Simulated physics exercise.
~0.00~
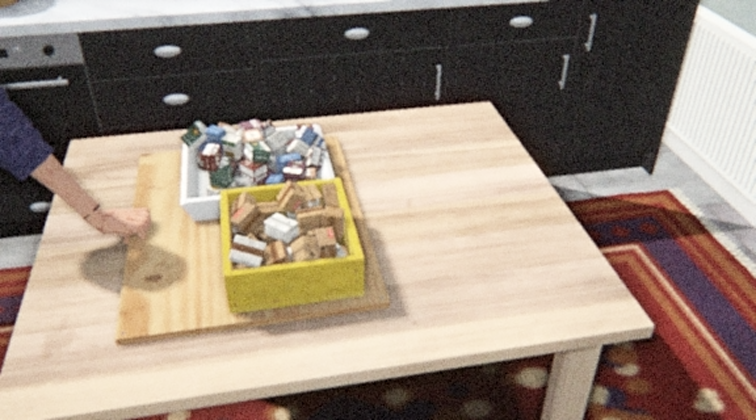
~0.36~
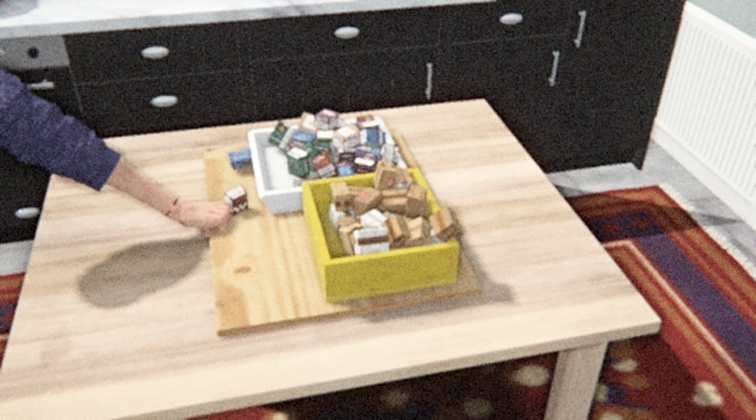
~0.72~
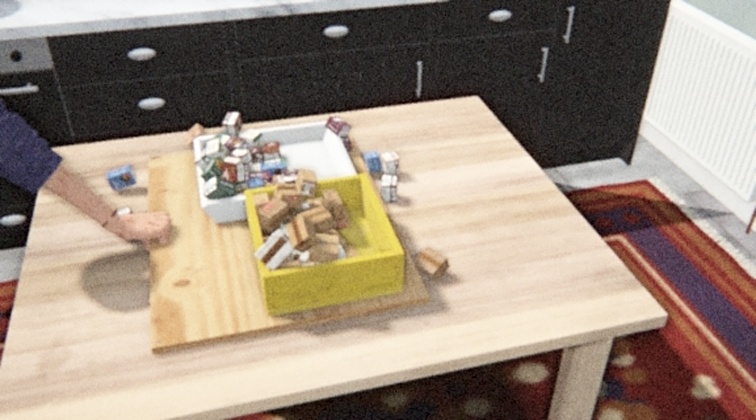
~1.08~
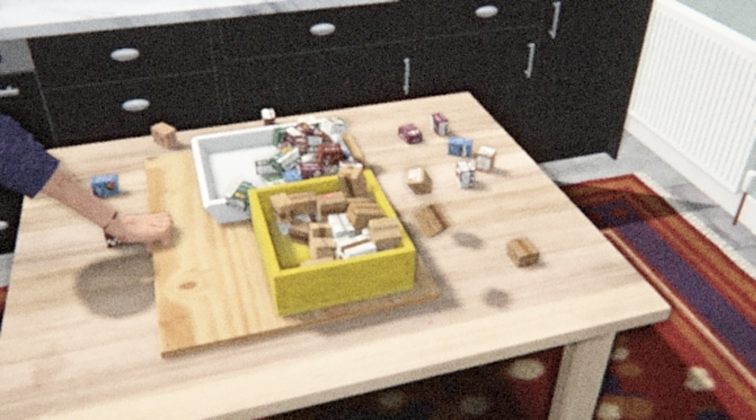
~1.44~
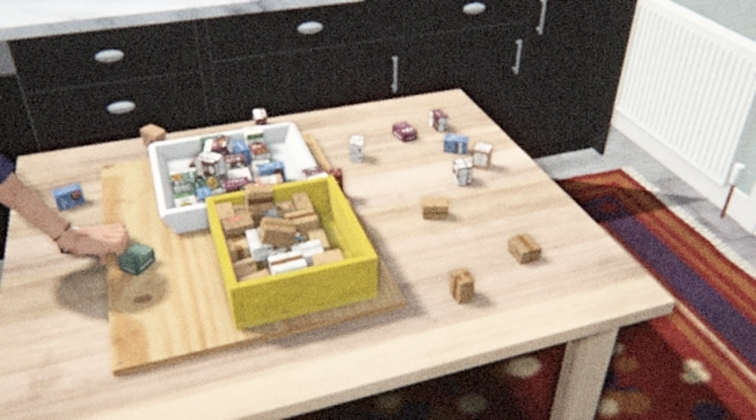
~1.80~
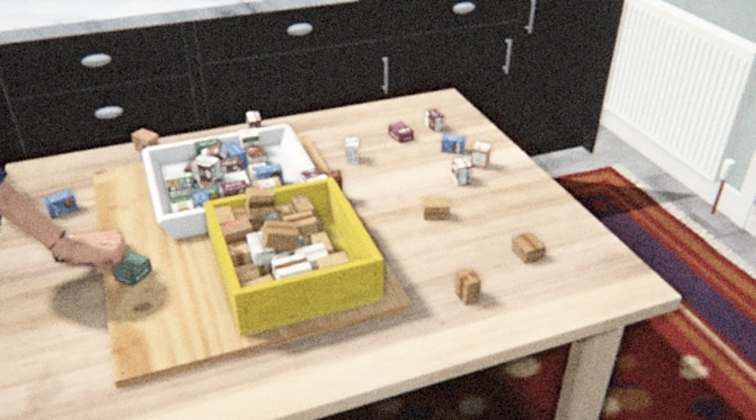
To begin with, a hand rests at the left side of a wooden board on a table, where a white tub of small mixed cartons sits behind a yellow tub of mostly brown parcels. The board slides right, and a few cartons spill by the white tub's left end. It moves back left, and more pieces tumble out on the right. After another, smaller shift right, cartons and brown parcels lie scattered across the table. The board moves left again and settles, with a green carton beside the hand, strays on both sides and both tubs still holding most of their loads.
